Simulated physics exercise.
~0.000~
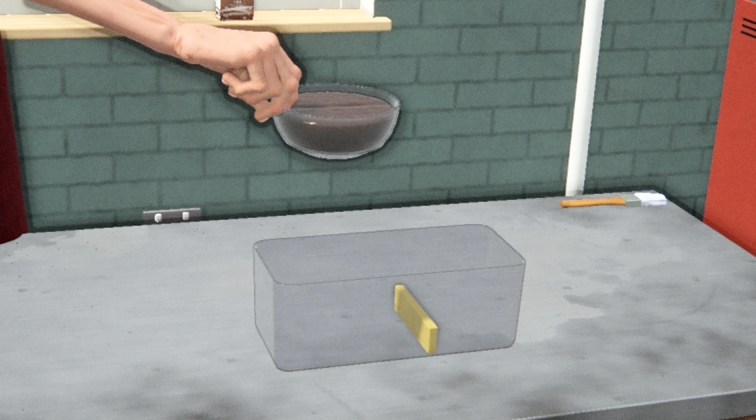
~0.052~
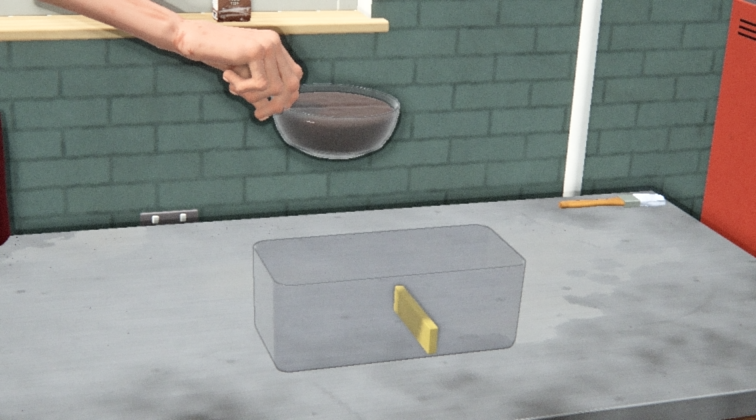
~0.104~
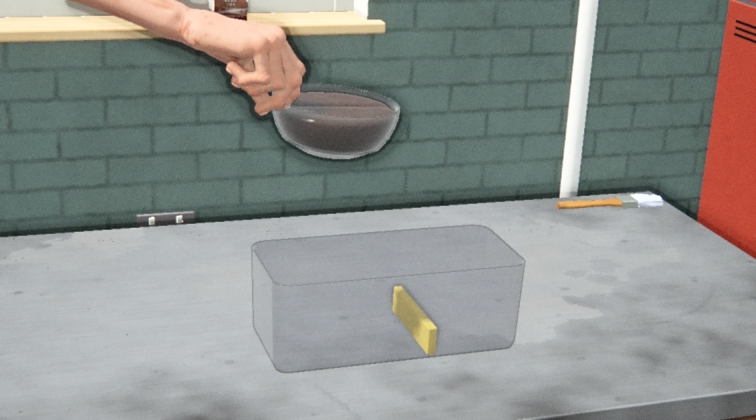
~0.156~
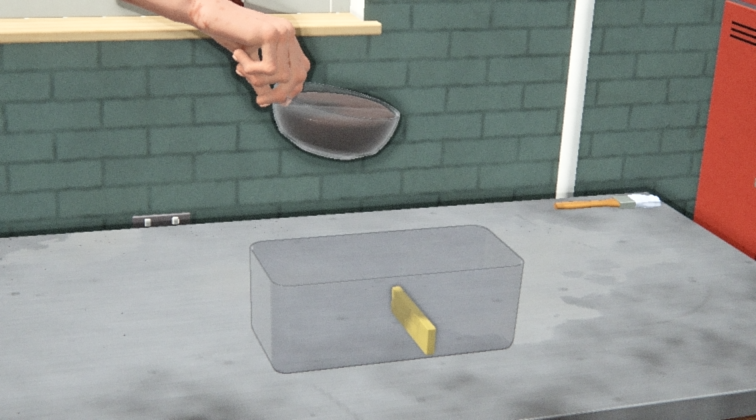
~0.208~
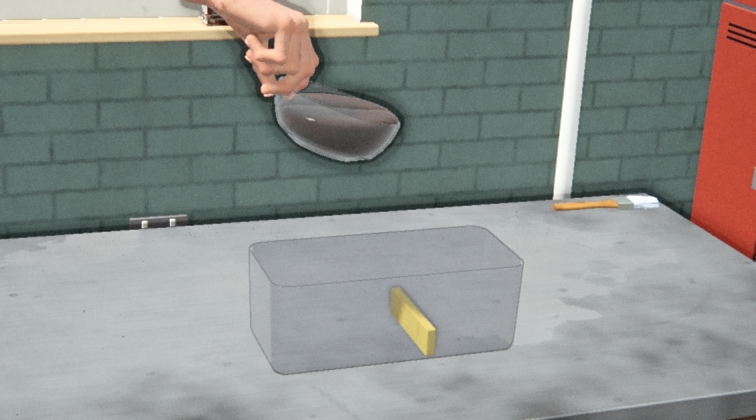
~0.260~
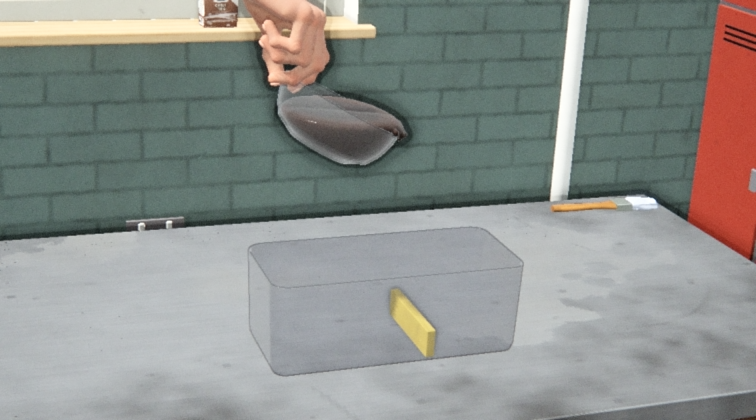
Above a gray table against a green brick wall, a hand held a clear bowl of dark liquid over an empty see-through basin with a yellow divider, then gradually tilted it to the right.
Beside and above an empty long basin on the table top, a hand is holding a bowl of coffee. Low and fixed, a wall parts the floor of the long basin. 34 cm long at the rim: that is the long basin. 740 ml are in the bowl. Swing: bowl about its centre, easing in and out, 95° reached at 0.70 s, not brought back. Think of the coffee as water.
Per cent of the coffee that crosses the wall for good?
60 per cent.
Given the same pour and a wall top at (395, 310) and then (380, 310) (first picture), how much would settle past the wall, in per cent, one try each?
75 in a hundred, followed by 85 in a hundred.
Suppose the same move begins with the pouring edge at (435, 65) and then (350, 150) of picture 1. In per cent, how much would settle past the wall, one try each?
First 65, then 10 per cent.
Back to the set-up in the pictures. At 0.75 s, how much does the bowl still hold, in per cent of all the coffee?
I reckon near 1 per cent still sits there.
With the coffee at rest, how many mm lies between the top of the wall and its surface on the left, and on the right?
Looks like roughly 28 mm on the left and roughly 12 mm on the right.
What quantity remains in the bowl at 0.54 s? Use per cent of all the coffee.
Close to 16 percent of the liquid remains at that time.
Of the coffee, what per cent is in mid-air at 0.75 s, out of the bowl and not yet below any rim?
Around 10 per cent of the liquid is in flight.
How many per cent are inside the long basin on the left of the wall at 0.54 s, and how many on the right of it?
About 2 left, 30 right.
After 0.54 s the tilt is 84° and 16 per cent is still to pour, 2 is left of the wall and 29 right of it.
After 0.75 s the tilt is 95° and 1 per cent is still to pour, 24 is left of the wall and 64 right of it.
After 0.96 s the tilt is 95° and 0 per cent is still to pour, 36 is left of the wall and 63 right of it.
After 1.20 s the tilt is 95° and 0 per cent is still to pour, 38 is left of the wall and 61 right of it.
In the end 38 per cent lies left of the wall, 60 right of it and 1 outside.
